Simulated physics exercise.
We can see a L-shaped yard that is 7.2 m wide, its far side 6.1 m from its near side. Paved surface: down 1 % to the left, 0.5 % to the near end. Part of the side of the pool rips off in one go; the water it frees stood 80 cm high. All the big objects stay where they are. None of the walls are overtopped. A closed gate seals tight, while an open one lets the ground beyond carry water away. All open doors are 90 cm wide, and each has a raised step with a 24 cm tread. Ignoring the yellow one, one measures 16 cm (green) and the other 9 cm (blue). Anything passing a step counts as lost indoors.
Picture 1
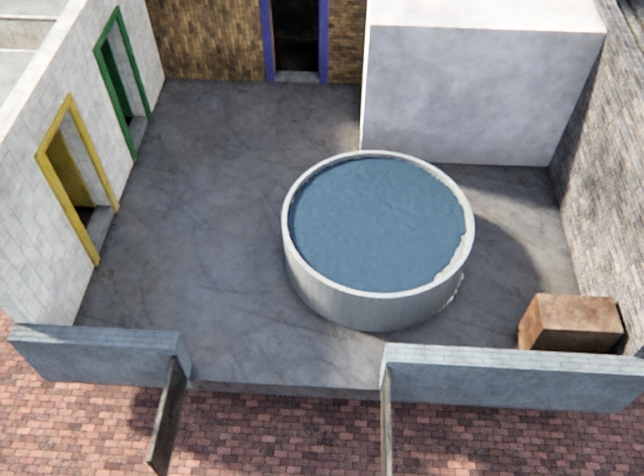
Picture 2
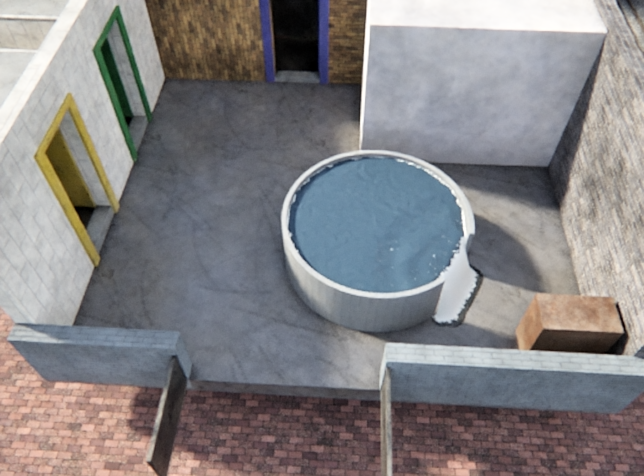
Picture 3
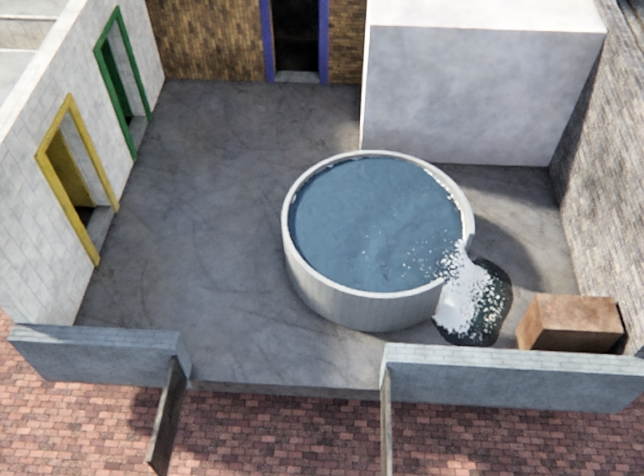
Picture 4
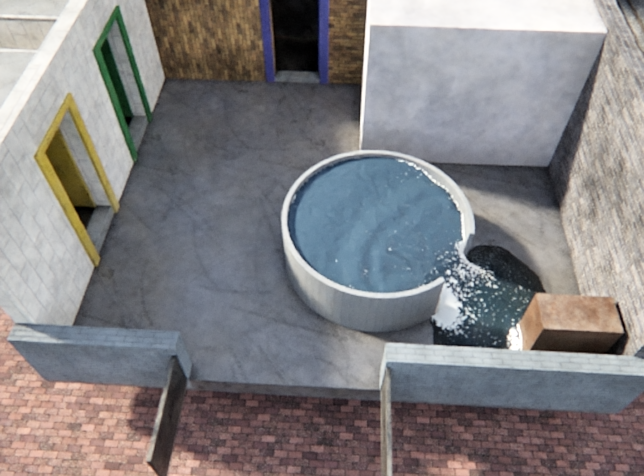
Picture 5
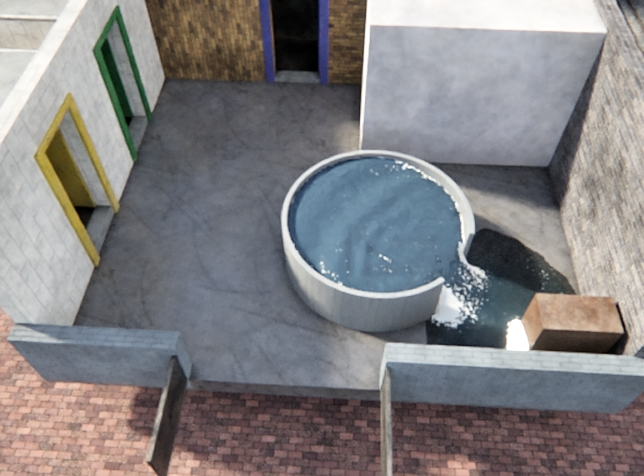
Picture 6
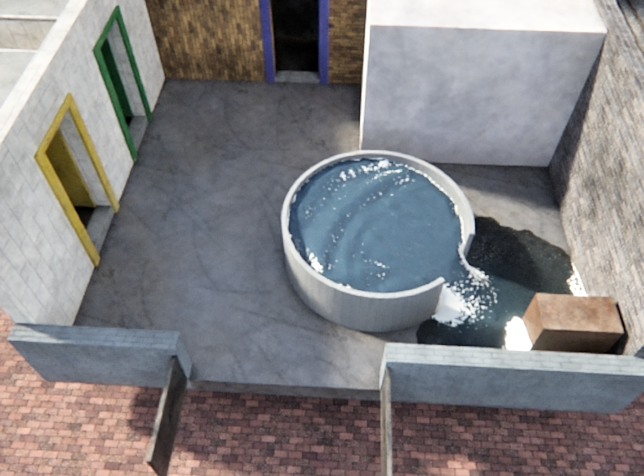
Water pouring through a gap in the right side of a round pool, spreading dark across grey paving around a brown box.
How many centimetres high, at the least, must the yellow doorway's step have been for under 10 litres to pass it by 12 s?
About 12 cm.
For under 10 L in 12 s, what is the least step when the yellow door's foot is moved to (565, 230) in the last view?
About 18 cm.
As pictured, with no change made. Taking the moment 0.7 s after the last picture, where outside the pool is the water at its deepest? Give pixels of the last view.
Check close to (592, 383).
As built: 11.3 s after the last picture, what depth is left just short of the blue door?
6.0 cm.
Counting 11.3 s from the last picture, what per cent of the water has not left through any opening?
About 86 per cent.
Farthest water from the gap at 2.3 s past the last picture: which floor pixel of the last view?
Around pixel (115, 358).
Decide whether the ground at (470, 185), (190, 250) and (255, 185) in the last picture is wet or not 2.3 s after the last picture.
Point by point: Soaked, then bone dry, then bone dry.
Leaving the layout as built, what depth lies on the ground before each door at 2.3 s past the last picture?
Green 0, yellow 0, blue 0 cm.
Then, 0.7 s after the last picture water covers 15 % of the floor, deepest (64 cm) near (592, 383); it has not reached the yellow door.
Then, 2.3 s after the last picture water covers 40 % of the floor, deepest (38 cm) near (502, 341); it has not reached the yellow door.
Then, 11.3 s after the last picture water covers 100 % of the floor, deepest (16 cm) near (535, 380); 11 cm at the yellow door, 0 litres in over its 19 cm step.
At the yellow door as built, the water peaked near 16 cm, 5.7 s after the last picture.
With a step of 10.5 cm, 18 litres would have come in within the 12 s; with 14.5 cm, 3 litres. So under 10 litres takes about 12 cm.
